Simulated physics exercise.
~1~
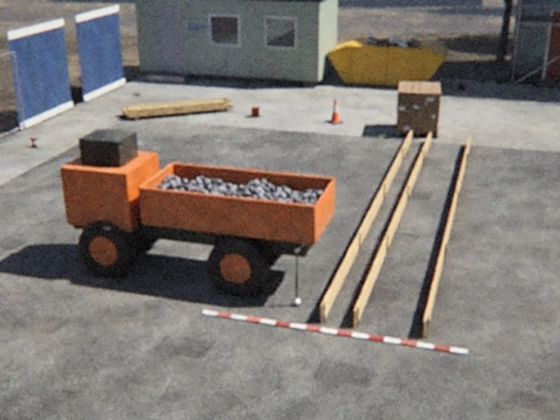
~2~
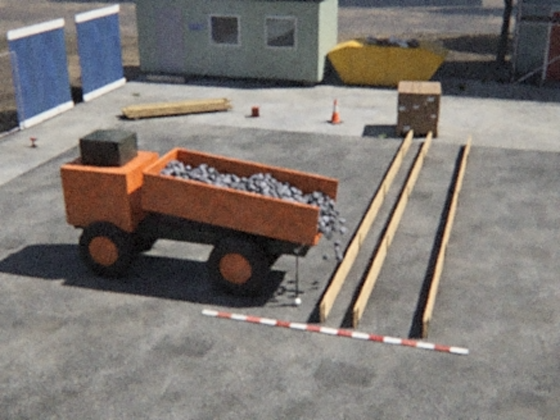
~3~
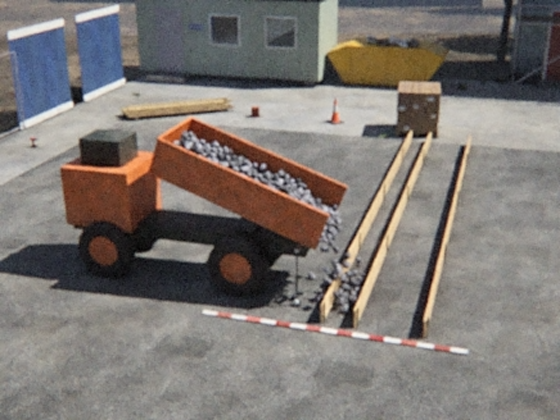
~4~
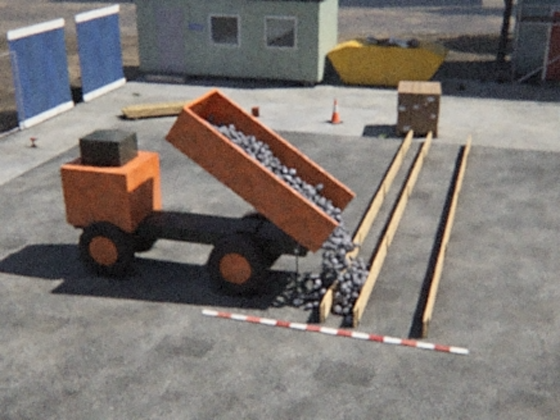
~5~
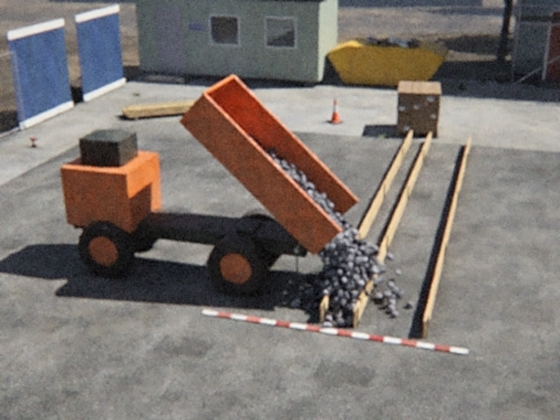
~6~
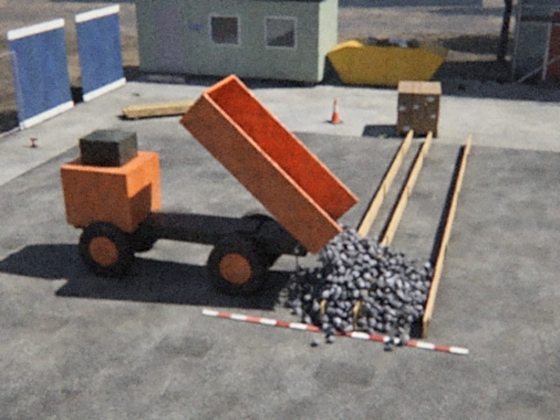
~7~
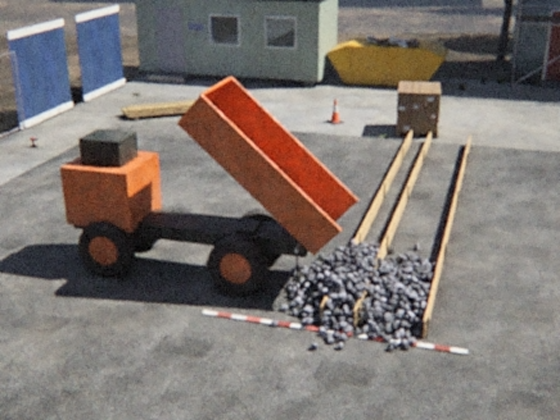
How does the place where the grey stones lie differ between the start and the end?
At the start the stones are loaded in the truck's orange bed. At the end they lie in a heap on the ground to the right of the truck, spread around the near ends of the wooden planks.
Orange dump truck tilting its bed and pouring grey stones into a heap across wooden planks, ending with the bed raised and empty.
